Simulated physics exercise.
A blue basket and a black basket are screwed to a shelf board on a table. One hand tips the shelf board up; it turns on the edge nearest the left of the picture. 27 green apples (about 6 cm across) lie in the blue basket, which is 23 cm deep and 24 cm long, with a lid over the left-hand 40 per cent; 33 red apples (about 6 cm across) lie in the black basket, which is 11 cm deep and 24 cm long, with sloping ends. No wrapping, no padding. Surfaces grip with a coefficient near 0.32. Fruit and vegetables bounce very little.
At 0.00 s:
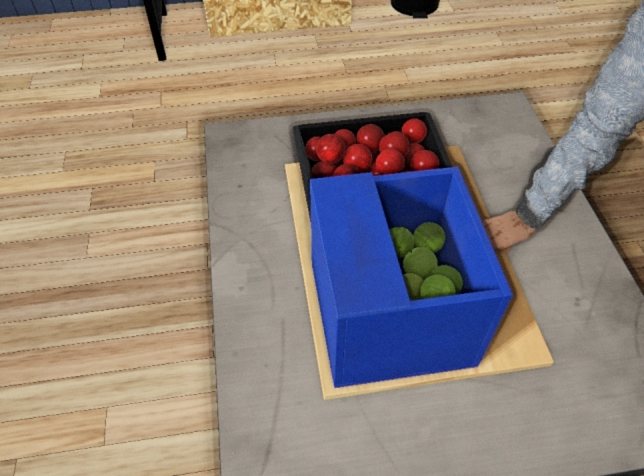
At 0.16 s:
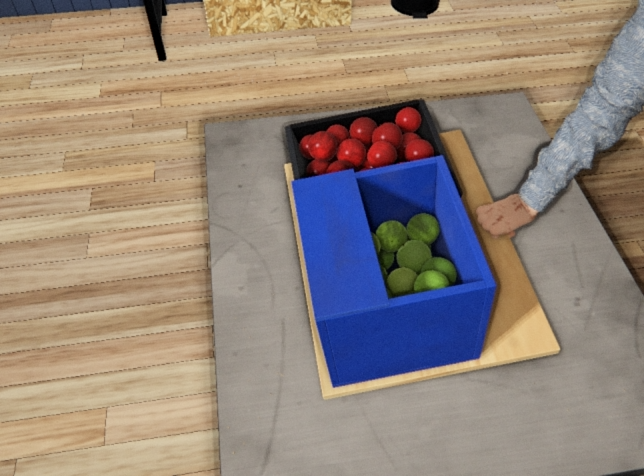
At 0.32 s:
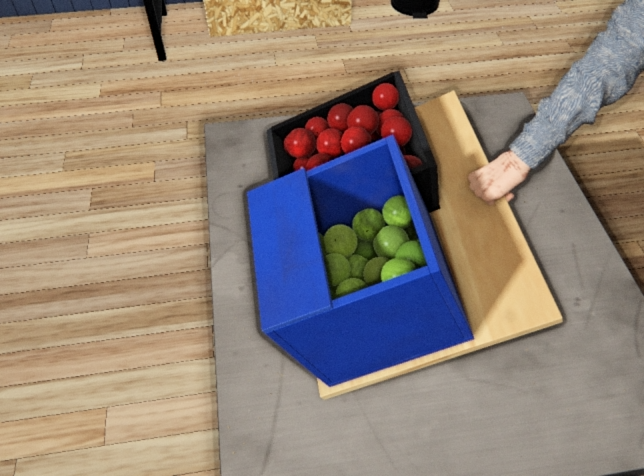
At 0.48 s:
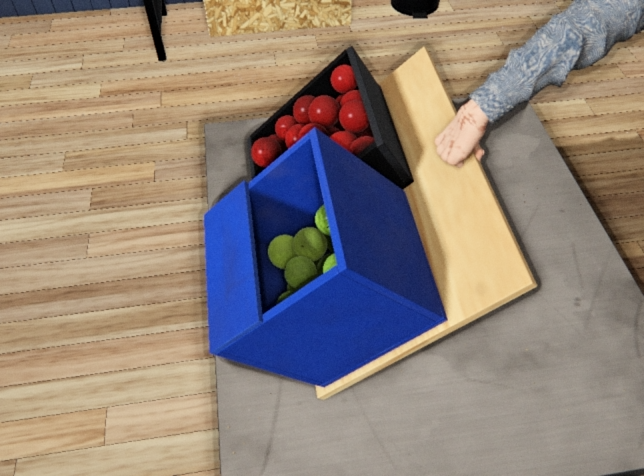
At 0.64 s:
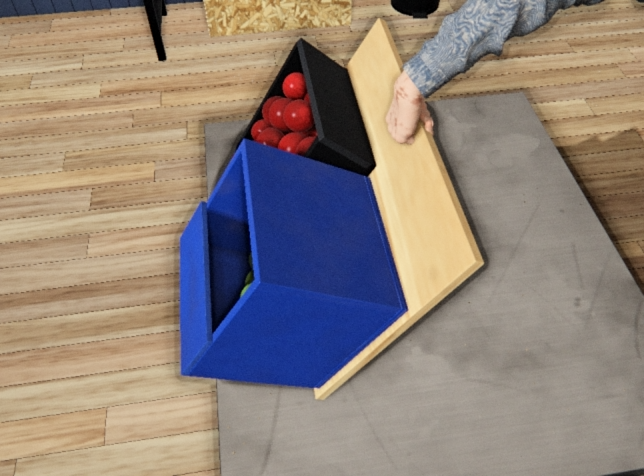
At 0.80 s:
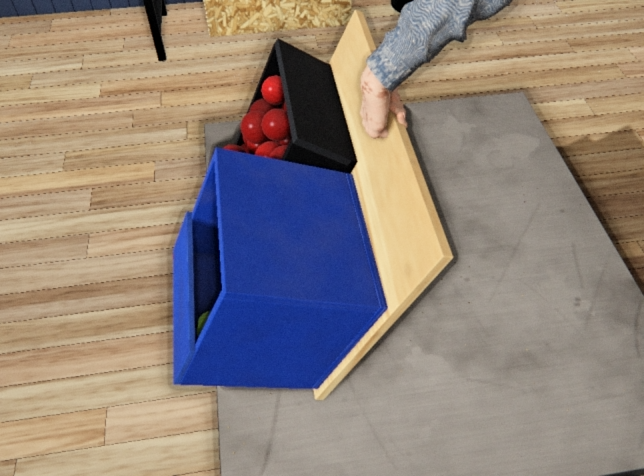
A hand in a grey-blue patterned sleeve raises the right side of a pale wooden board on a grey tabletop, seen from above by a still camera, with light wood flooring around it. A partly covered blue box of green apples sits nearest, with a black box of red apples behind it. The board tilts steeply leftward, carrying both boxes, and the green apples shift left, almost disappearing from view.
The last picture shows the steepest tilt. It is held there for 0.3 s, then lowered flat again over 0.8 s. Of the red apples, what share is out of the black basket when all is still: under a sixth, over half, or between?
Between a sixth and a half of the red apples leave the black basket.
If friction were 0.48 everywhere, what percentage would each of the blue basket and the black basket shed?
Then blue basket 0, black basket 20 per cent.
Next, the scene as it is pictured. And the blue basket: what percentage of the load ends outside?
Blue basket 0 per cent.
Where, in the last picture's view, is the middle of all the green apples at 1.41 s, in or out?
Near (338, 289).
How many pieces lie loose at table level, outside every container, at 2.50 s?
Roughly 2.
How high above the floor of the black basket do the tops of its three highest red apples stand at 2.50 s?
About 12 cm.
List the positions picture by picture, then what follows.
In the first picture (each is followed by its nearest rim corner in this view, unless another is named), black basket (by its farthest rim corner), (425, 114); blue basket, (346, 314); 0° from level; none out.
In the second picture, black basket, (419, 101); blue basket, (324, 316); 7° from level.
In the third picture, blue basket, (273, 326); 24° from level.
In the fourth picture, blue basket, (220, 347); 43° from level.
In the fifth picture, blue basket, (190, 368); 60° from level.
In the sixth picture, blue basket, (181, 377); 67° from level; 2 out.
After 1.07 s, tilt 67°; blue basket 27 in, 0 out and black basket 29 in, 4 out.
After 1.41 s, tilt 45°; blue basket 27 in, 0 out and black basket 25 in, 8 out.
After 1.89 s, tilt 0°; blue basket 27 in, 0 out and black basket 24 in, 9 out.
Final count (at 2.50 s), blue basket 27 in, 0 out and black basket 24 in, 9 out. Asked share, 9 of 33, 27 per cent.
